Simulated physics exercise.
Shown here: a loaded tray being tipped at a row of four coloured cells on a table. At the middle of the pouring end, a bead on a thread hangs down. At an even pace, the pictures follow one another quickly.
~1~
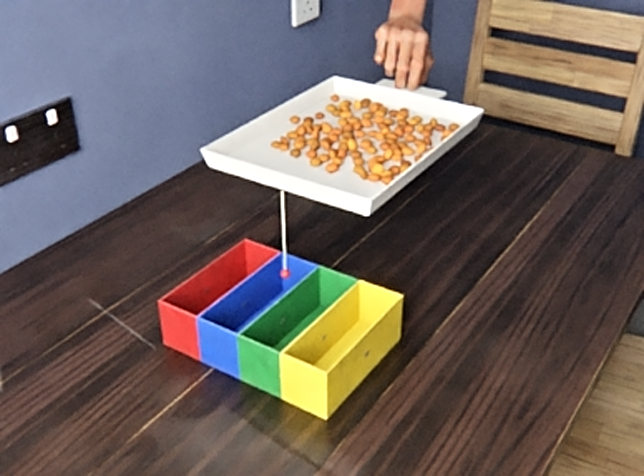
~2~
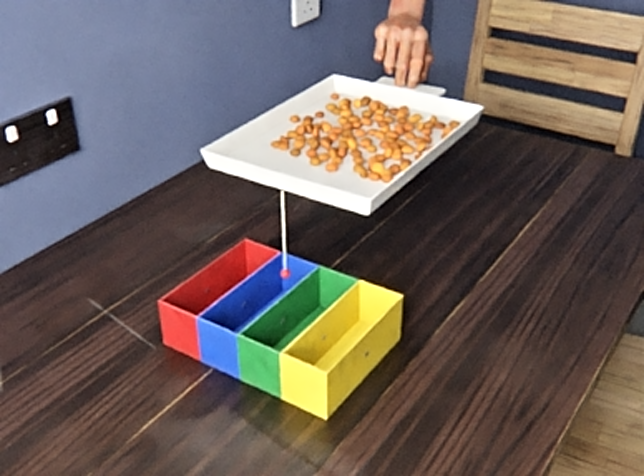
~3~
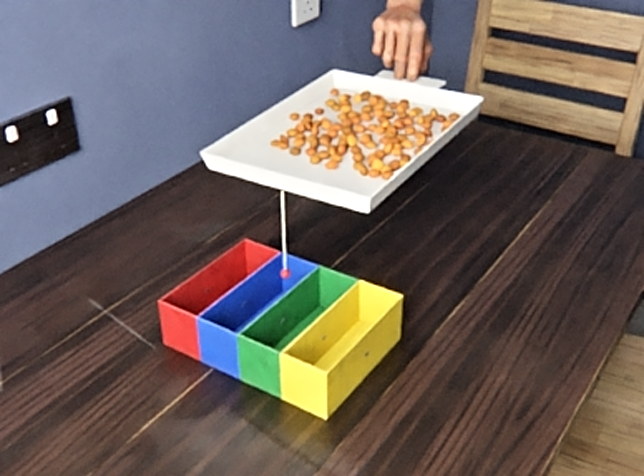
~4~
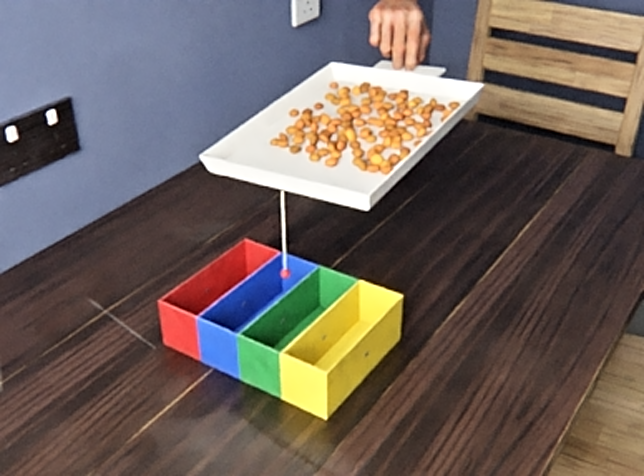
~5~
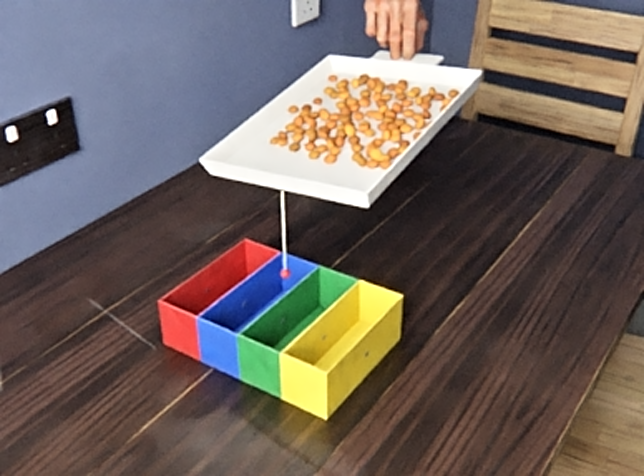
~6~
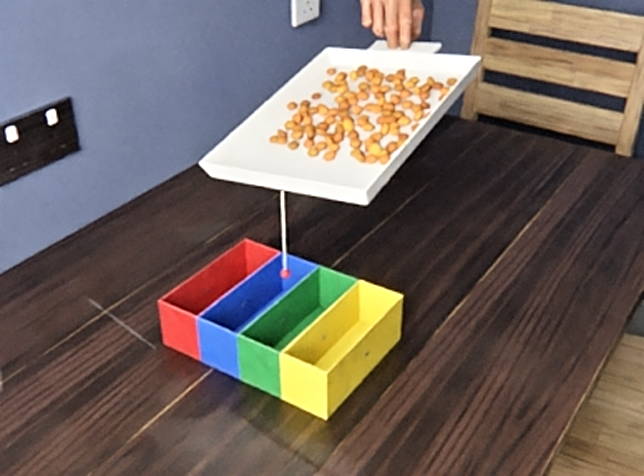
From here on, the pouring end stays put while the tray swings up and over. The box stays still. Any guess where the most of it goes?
I'd say the red cell.
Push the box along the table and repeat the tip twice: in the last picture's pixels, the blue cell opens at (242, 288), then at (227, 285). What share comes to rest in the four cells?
In order: 90 percent, then 100 percent.
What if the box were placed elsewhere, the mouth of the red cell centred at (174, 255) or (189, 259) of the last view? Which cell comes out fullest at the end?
With the first placing it's blue, with the second it's that blue cell.
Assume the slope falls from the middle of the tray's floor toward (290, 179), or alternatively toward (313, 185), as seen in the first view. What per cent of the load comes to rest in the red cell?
In turn, 30 percent and then 0 percent.
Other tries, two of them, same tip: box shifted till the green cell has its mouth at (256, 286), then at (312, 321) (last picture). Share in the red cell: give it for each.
20% for the first placement, 30% for the second.
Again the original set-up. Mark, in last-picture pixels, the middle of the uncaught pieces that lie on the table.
Estimate: About (167, 300).
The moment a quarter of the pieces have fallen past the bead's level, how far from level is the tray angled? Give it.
The angle is roughly 75° at that point.
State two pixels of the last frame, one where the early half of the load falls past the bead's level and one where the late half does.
Close to (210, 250), then close to (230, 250).
Soon after the last picture, tray tipped steeply; most on the tray; a stray few in the red cell; a small part falling or outside the box.
A little later, tray tipped right over; a small part on the tray; about half in the red cell; a stray few in the blue cell; a stray few in the green cell; about a third falling or outside the box.
Later still, tray tipped past a quarter turn; about two thirds in the red cell; a stray few in the blue cell; a stray few in the green cell; about a quarter falling or outside the box.
At rest, tray tipped past a quarter turn; about two thirds in the red cell; a stray few in the blue cell; a stray few in the green cell; none in the yellow cell; about a quarter outside the box.
